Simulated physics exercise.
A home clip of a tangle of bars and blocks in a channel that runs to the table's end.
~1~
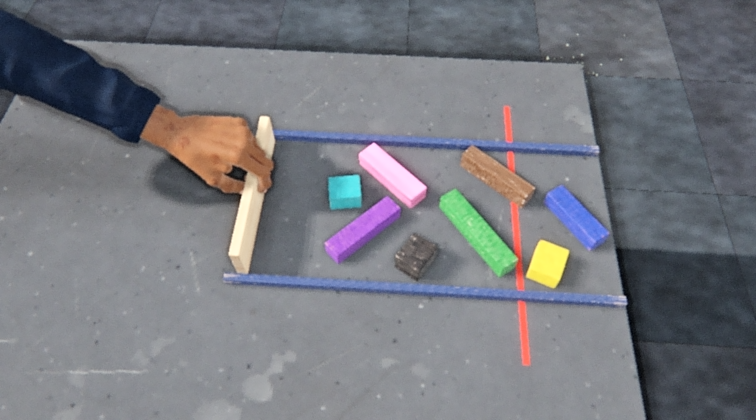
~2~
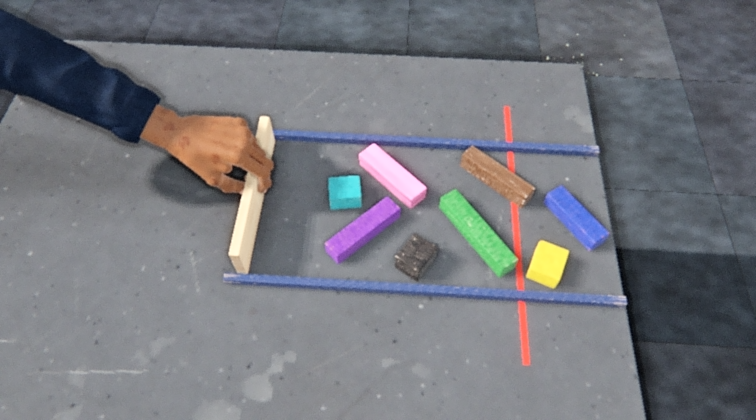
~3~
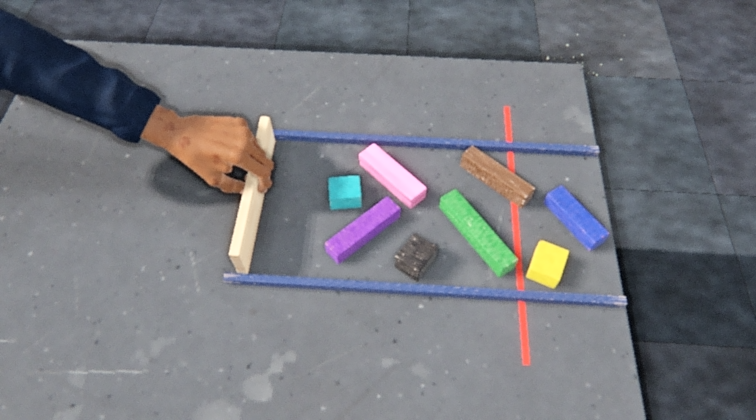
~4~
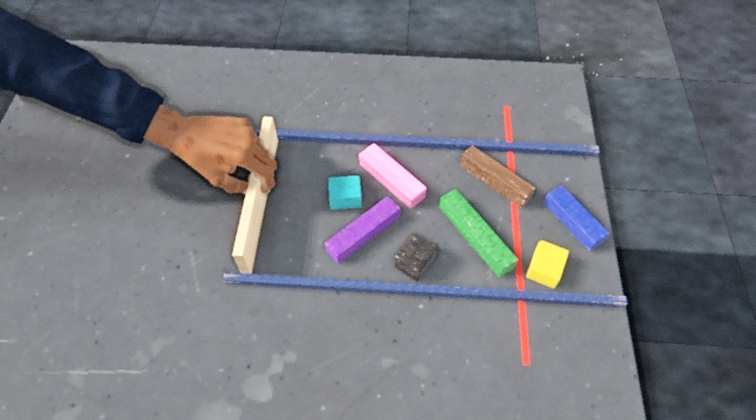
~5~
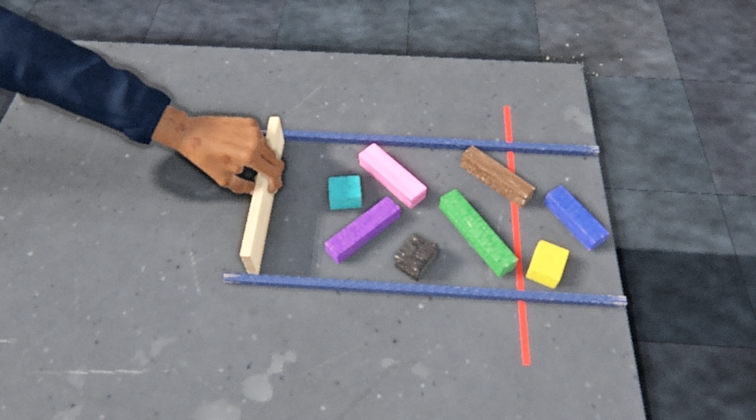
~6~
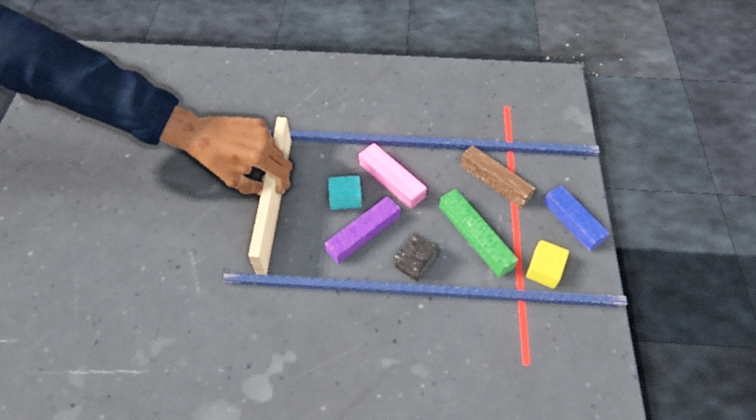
A hand slides a pale board slightly right between blue rails, while the colourful bars and blocks ahead of it stay still.
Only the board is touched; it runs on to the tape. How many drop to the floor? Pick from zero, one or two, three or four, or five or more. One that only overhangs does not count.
Here the number that fall off is one or two.
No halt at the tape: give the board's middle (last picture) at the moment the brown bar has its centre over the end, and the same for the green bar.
Near (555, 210) and (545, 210).
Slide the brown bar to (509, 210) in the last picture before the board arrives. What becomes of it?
It does not fall.
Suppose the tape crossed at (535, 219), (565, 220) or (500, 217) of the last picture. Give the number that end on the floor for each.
The counts: 2, 4 and 0.
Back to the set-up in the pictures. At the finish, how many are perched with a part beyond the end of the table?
It comes to 1.
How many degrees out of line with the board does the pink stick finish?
Some 40 degrees.
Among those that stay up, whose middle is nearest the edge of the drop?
Foremost is the yellow block.
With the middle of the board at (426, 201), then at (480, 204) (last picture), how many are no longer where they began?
5 and 8.
Early on, none off yet; blue bar at rest near (575, 218); yellow block at rest near (547, 264); brown bar at rest near (497, 176).
Finally, the number that fall off is one or two; lost, blue bar.
